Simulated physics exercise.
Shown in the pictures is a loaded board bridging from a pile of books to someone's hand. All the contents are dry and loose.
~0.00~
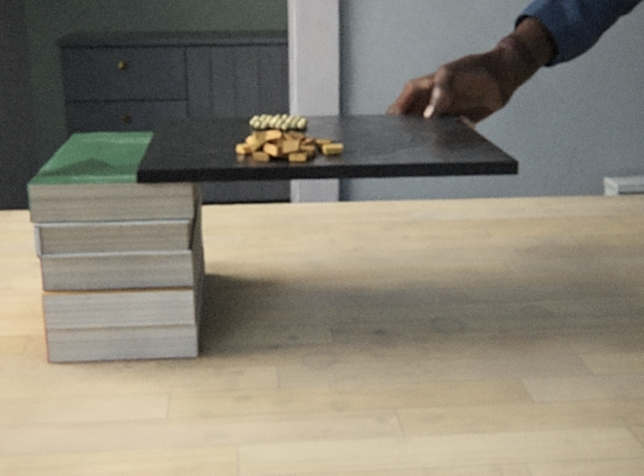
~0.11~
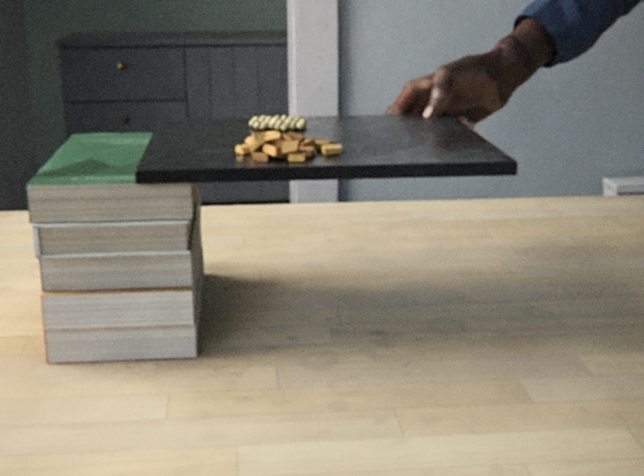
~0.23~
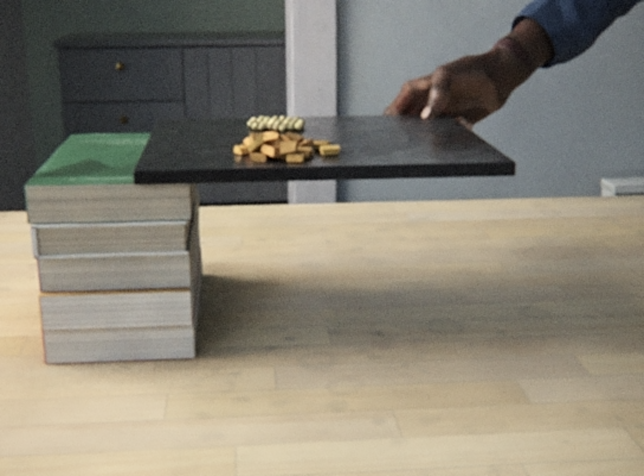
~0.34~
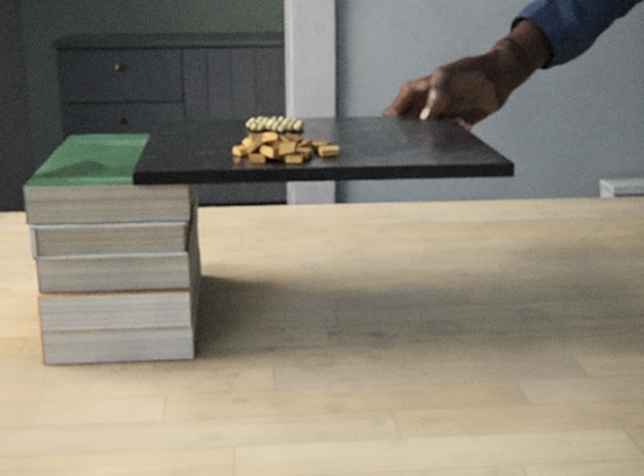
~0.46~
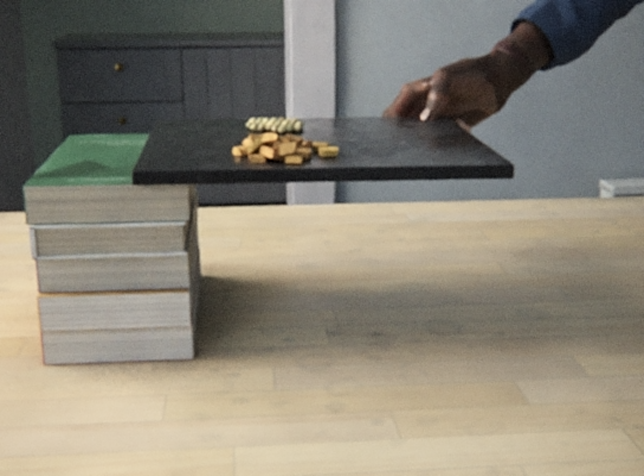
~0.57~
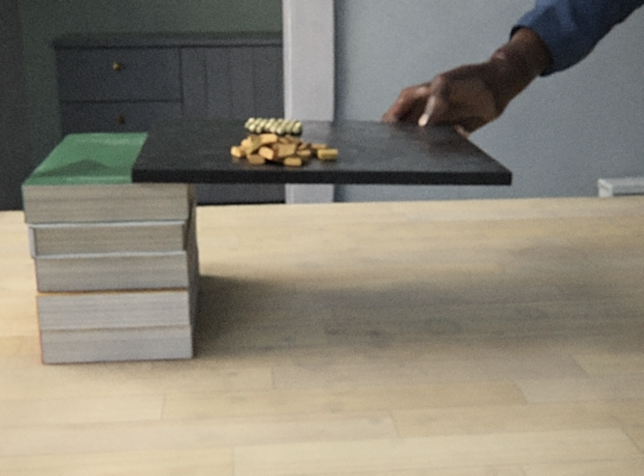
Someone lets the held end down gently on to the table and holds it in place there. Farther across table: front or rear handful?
Rear.
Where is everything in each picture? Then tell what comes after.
The first picture shows held end of the board at (504, 166), level; book pile at (127, 171), tall, over half the board's length; front handful at (285, 140), a few cereal squares; back handful at (283, 122), some soya beans.
The second picture shows held end of the board at (503, 166), level; back handful at (282, 123).
The third picture shows held end of the board at (501, 167), level; front handful at (282, 141).
The fourth picture shows held end of the board at (500, 168), level; back handful at (279, 124).
The fifth picture shows held end of the board at (499, 170), level; front handful at (281, 142).
The sixth picture shows held end of the board at (498, 177), down by 2°; book pile at (121, 172); front handful at (281, 144), not moving; back handful at (278, 126), not moving.
Around 1.02 s, board sloping at 16°; front handful all still on the board; back handful all still on the board.
Around 1.50 s, board sloping at 33°; front handful all still on the board; back handful mostly less than half a board's length out.
Around 2.06 s, board resting at 36°; front handful mostly at the foot of the board; back handful mostly up to a board's length out.
Finally (2.9 s), board resting at 36°; front handful mostly at the foot of the board; back handful mostly up to a board's length out; the back handful has gone farther.
